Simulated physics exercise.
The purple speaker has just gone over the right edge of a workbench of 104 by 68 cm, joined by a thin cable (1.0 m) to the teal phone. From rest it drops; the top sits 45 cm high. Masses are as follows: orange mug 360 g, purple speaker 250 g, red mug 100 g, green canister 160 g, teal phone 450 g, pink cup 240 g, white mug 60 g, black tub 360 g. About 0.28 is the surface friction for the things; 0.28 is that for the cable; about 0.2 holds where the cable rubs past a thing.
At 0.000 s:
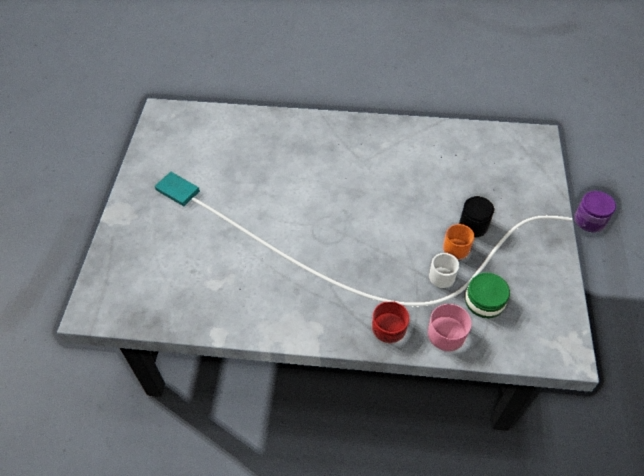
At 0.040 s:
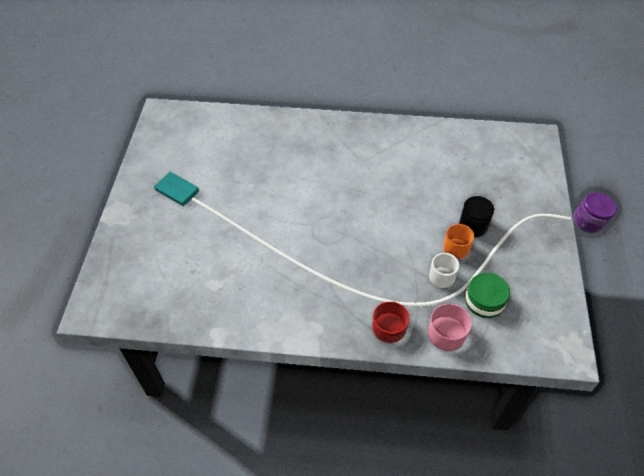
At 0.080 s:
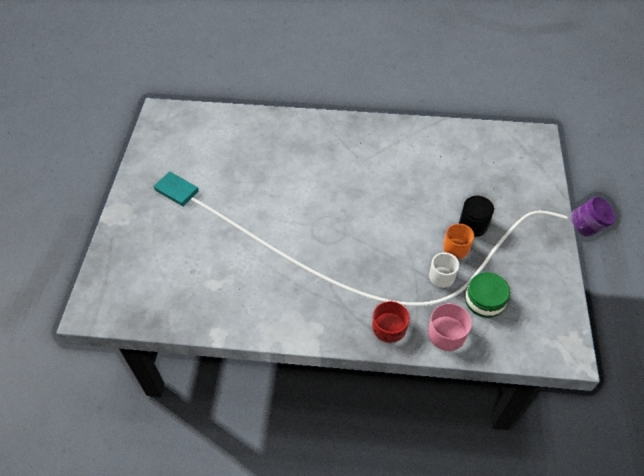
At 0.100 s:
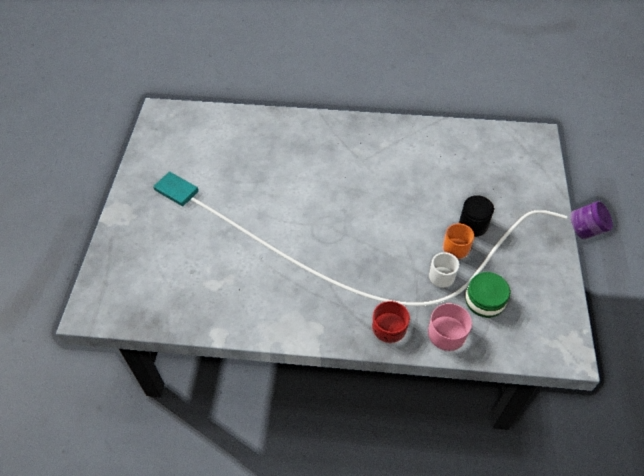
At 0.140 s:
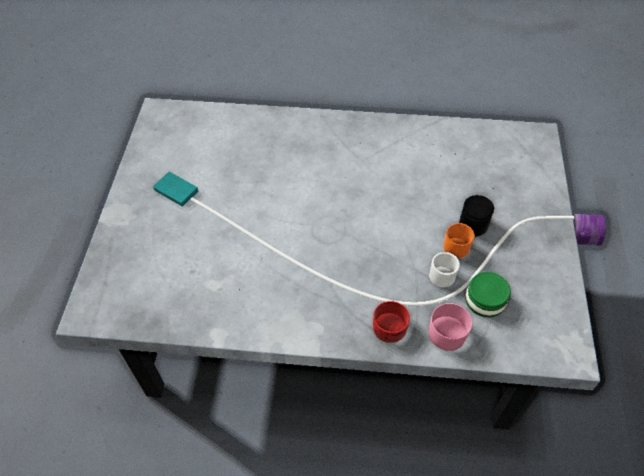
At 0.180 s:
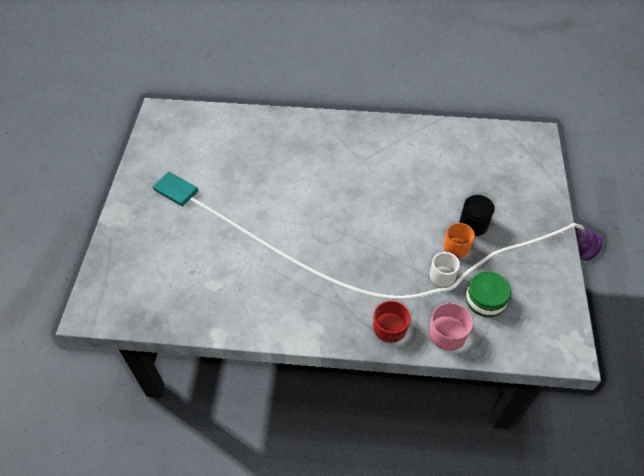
The video shows a purple cylindrical object tipping and dropping beside the right edge of a gray table, while the white cable linking it to a flat teal object shifts and straightens somewhat among mostly still cups and containers.
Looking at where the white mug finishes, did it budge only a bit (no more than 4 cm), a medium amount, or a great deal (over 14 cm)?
It budged a great deal.
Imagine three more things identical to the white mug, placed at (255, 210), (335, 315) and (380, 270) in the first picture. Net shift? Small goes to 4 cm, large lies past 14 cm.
Moderate, slight, big.
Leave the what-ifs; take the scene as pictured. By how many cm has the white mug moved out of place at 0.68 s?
White mug: Roughly 35 cm.
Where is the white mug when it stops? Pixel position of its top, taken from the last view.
The top finishes roughly at pixel (378, 142) of the last view.
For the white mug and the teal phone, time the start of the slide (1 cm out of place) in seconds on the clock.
White mug 0.22 s; teal phone 0.30 s, roughly.
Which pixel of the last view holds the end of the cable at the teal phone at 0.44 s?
Near (218, 199).
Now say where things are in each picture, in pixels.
White mug (445, 264); cable runs through (529, 220) (300, 265) (231, 222), in the first frame.
Purple speaker (599, 204); cable runs through (527, 219) (231, 222), in the second frame.
Purple speaker (593, 217); cable runs through (525, 217) (230, 222), in the third frame.
Purple speaker (591, 221); cable runs through (525, 217) (230, 222), in the fourth frame.
Purple speaker (588, 230); cable runs through (530, 220) (230, 222), in the fifth frame.
White mug (446, 263); cable runs through (556, 233) (480, 264) (394, 297) (301, 265) (230, 222), in the sixth frame.
After 0.4 s, the cable's tail end at (218, 199); white mug on its side, 22 cm off its start, purple speaker over the edge, teal phone 5 cm off its start.
After 0.7 s, the cable's tail end at (244, 205); white mug on its side, 33 cm off its start, purple speaker over the edge, teal phone 12 cm off its start.
After 0.9 s, the cable's tail end at (272, 212); white mug on its side, 37 cm off its start at (378, 145), teal phone 18 cm off its start at (251, 203), purple speaker over the edge.
After 1.2 s, the cable's tail end at (279, 213); white mug on its side, 38 cm off its start, teal phone 20 cm off its start, purple speaker over the edge.
After 2.4 s, the cable's tail end at (279, 213); white mug on its side, 38 cm off its start at (378, 142), teal phone 20 cm off its start at (258, 205), purple speaker over the edge, orange mug 2 cm off its start at (463, 227).
